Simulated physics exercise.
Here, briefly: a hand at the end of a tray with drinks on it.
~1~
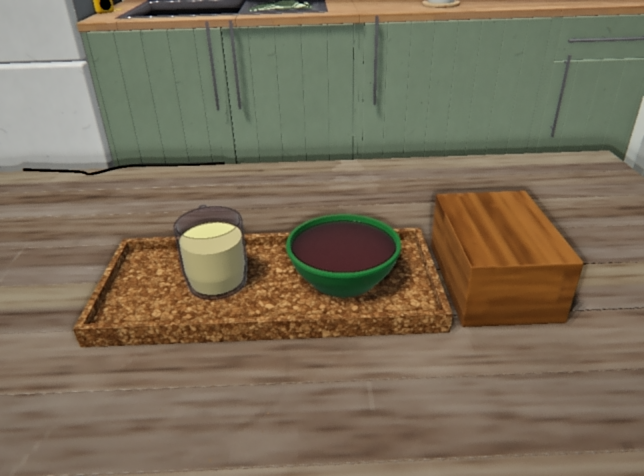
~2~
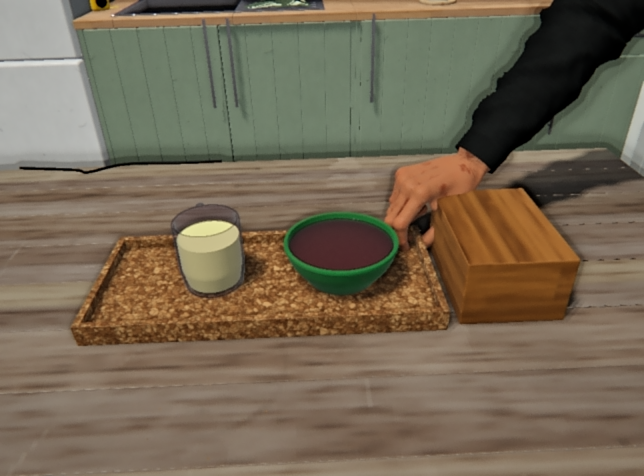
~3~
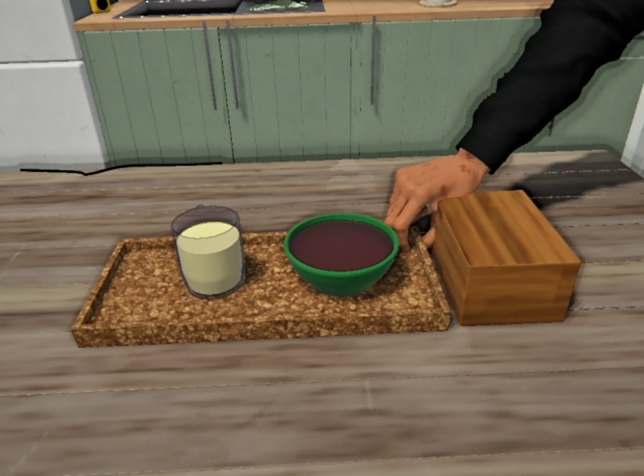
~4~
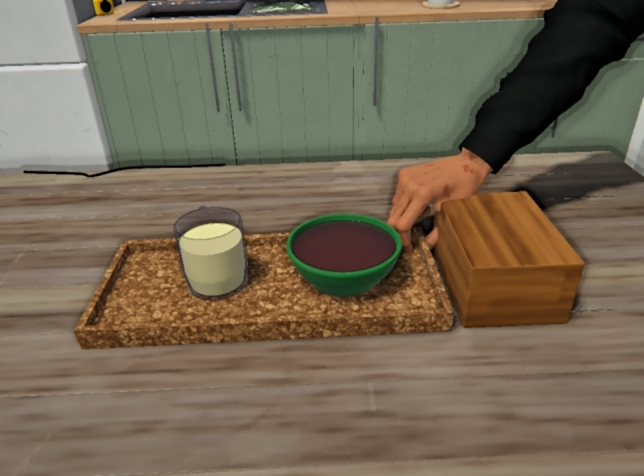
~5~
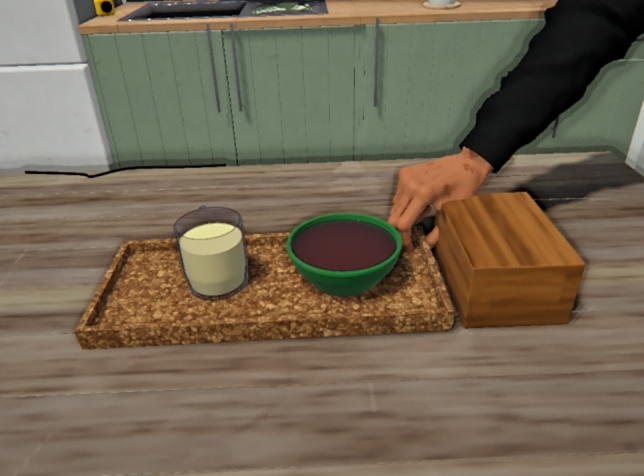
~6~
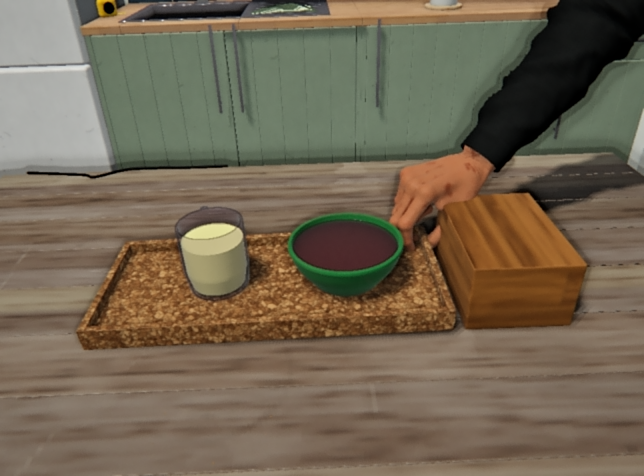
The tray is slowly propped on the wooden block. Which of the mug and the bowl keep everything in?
Mug - keeps it in, bowl - spills.
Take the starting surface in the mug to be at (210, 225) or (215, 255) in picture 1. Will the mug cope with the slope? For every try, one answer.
In that order: Spills, is safe.
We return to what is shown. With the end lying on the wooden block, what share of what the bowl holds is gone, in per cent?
Note: Some 22 parts in a hundred.
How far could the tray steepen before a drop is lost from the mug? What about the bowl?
The first at 35 degrees, the second at 8 degrees.
Soon after, the tray slopes by about 7°; mug, nothing has left it; bowl, nothing has left it.
Later, the tray slopes by about 15°; mug, nothing has left it; bowl, some has gone over its rim.
In the end, the tray slopes by about 13°, resting on the wooden block; mug, nothing has left it; bowl, some has gone over its rim.
